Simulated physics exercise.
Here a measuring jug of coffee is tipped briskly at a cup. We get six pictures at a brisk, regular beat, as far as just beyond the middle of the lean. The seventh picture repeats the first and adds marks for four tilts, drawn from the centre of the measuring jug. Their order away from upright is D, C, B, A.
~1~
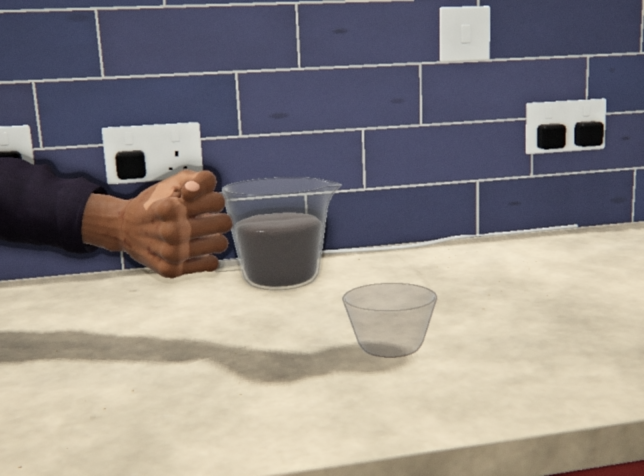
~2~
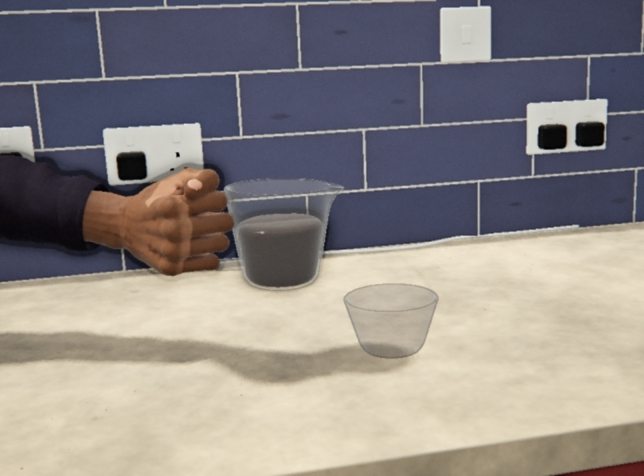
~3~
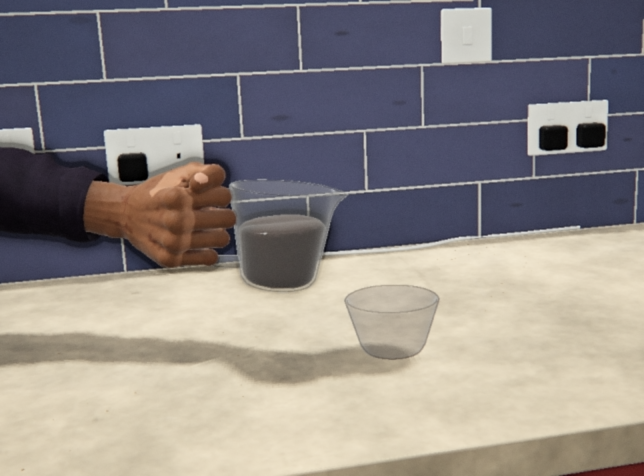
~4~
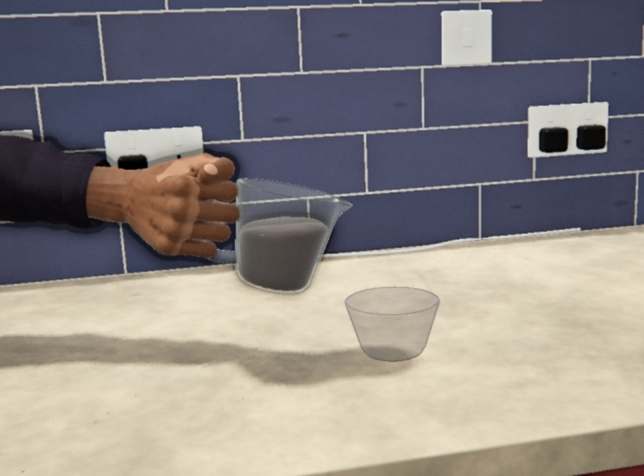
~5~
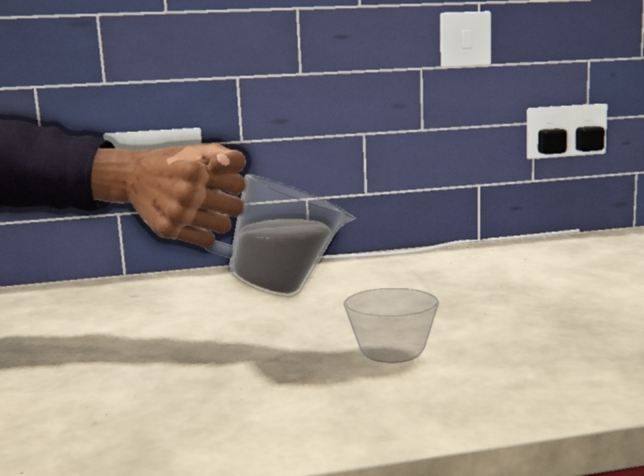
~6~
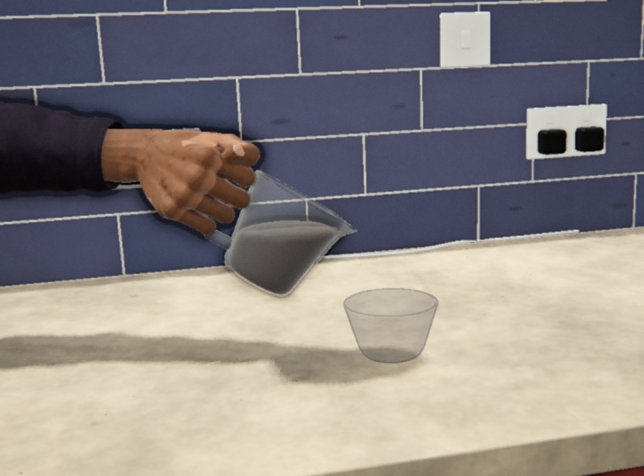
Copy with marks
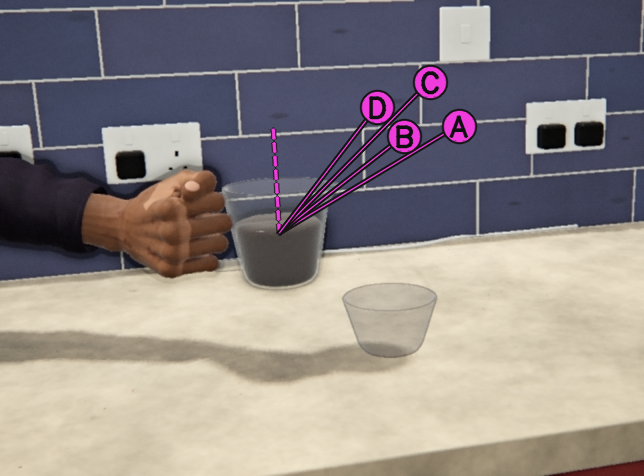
A hand in a dark sleeve holds a clear measuring jug of dark liquid above a pale, mottled kitchen worktop, seen from the front and slightly above. An empty clear cup stands right of the jug, with blue wall tiles, white sockets and a switch behind. The jug begins upright, then the hand rises and tilts it steadily rightward, while the cup stays put.
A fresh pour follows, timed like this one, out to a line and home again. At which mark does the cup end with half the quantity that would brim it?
I would pick line A.
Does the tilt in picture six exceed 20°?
Yes.
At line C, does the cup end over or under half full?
Under half.
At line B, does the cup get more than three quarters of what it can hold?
No, less.
On the marked copy, A at (444, 133); B at (390, 145); C at (417, 93); D at (366, 119).
Choosing A, the cup ends with about 53 % of what it can hold; 5 % of the coffee is spilt.
Choosing B, the cup ends with about 36 % of what it can hold; 3 % of the coffee is spilt.
Choosing C, the cup ends with about 18 % of what it can hold; 3 % of the coffee is spilt.
Choosing D, the cup ends with about 8 % of what it can hold.
